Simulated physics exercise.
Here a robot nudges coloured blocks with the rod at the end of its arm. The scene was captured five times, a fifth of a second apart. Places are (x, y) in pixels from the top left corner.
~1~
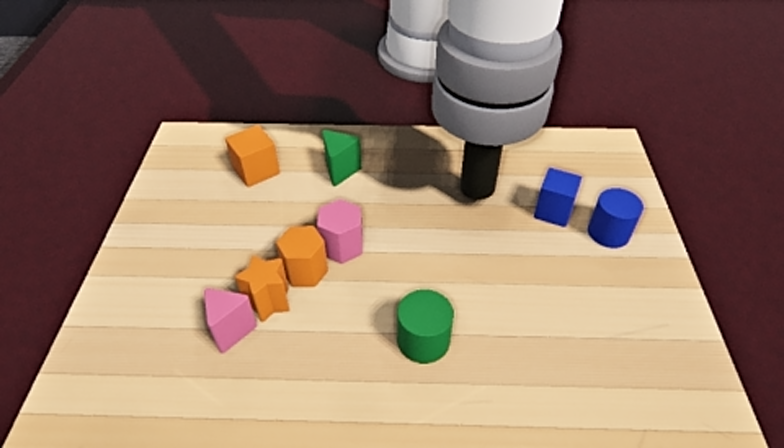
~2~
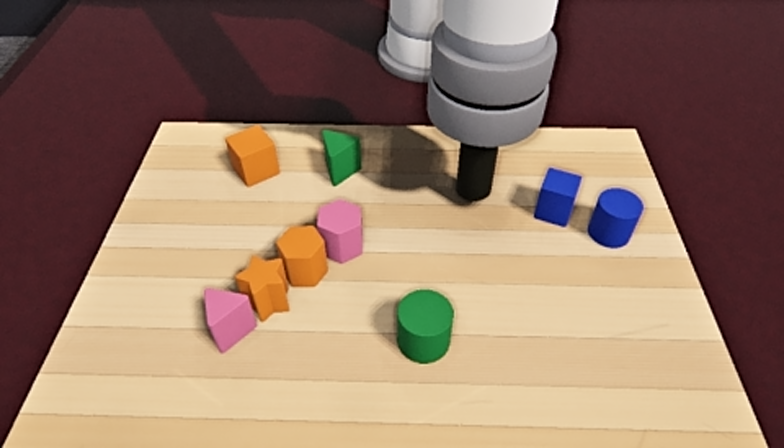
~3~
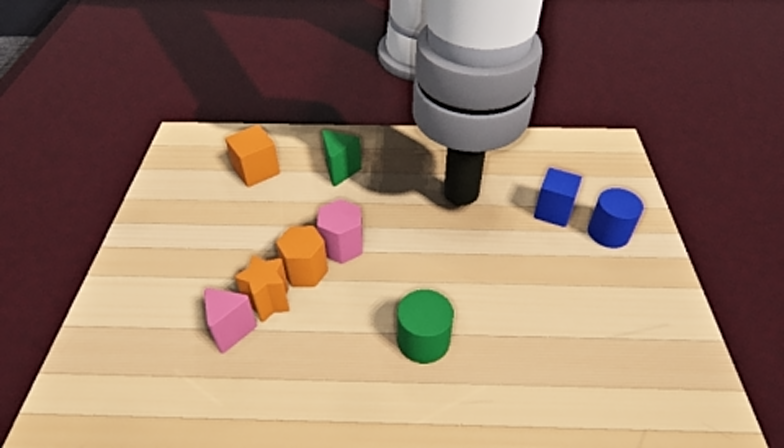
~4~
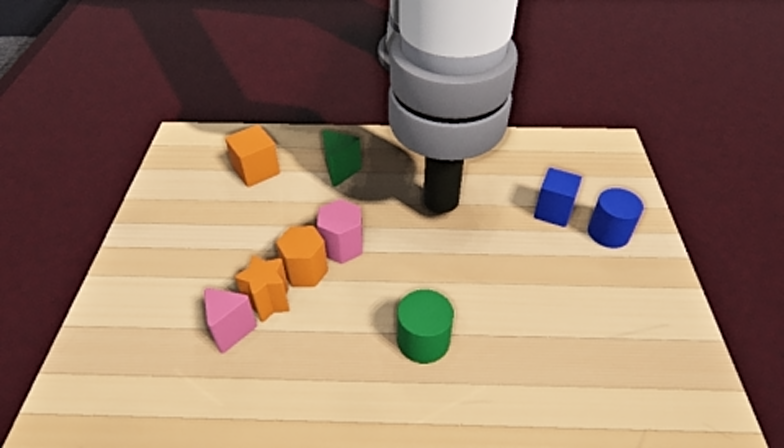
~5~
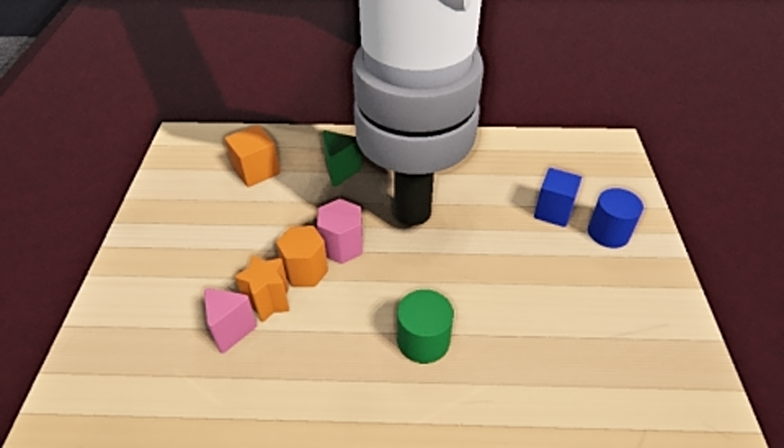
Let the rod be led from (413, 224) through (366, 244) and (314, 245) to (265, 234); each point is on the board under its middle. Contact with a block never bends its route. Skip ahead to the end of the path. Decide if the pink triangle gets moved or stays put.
At the end of the path, it will still be in place.
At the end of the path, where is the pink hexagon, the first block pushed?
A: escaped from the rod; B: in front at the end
Letter B.
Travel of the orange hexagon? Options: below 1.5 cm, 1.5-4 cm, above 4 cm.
Distance: Between 1.5 and 4 cm.
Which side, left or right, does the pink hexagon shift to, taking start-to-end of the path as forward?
Right-hand side.
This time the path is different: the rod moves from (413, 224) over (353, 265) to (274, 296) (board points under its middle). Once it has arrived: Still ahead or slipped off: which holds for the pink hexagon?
The pink hexagon won't stay at the front of the rod.
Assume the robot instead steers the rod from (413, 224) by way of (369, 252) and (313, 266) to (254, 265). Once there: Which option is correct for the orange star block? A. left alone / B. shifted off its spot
My answer is option B.
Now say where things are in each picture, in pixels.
The first frame shows lower end of the rod at (477, 188), tops of blocks, pink triangle at (221, 303), orange star block at (261, 273), orange hexagon at (300, 241), pink hexagon at (339, 216).
The second frame shows rod at (473, 189), blocks as before.
The third frame shows rod at (461, 193), blocks as before.
The fourth frame shows rod at (441, 201), blocks as before.
The fifth frame shows rod at (413, 213), pink triangle at (221, 303), orange star block at (261, 273), orange hexagon at (300, 241), pink hexagon at (339, 216).
On the path given first. One third of the way, rod at (364, 233); orange hexagon at (291, 244), turned 25° anticlockwise; pink hexagon at (321, 219).
Two thirds of the way, rod at (311, 234); orange star block at (257, 280); orange hexagon at (270, 248), turned 75° anticlockwise; pink hexagon at (268, 209).
At the end, rod at (262, 223); pink triangle not moved; orange star block at (257, 280); orange hexagon at (270, 248), turned 75° anticlockwise; pink hexagon at (219, 197).
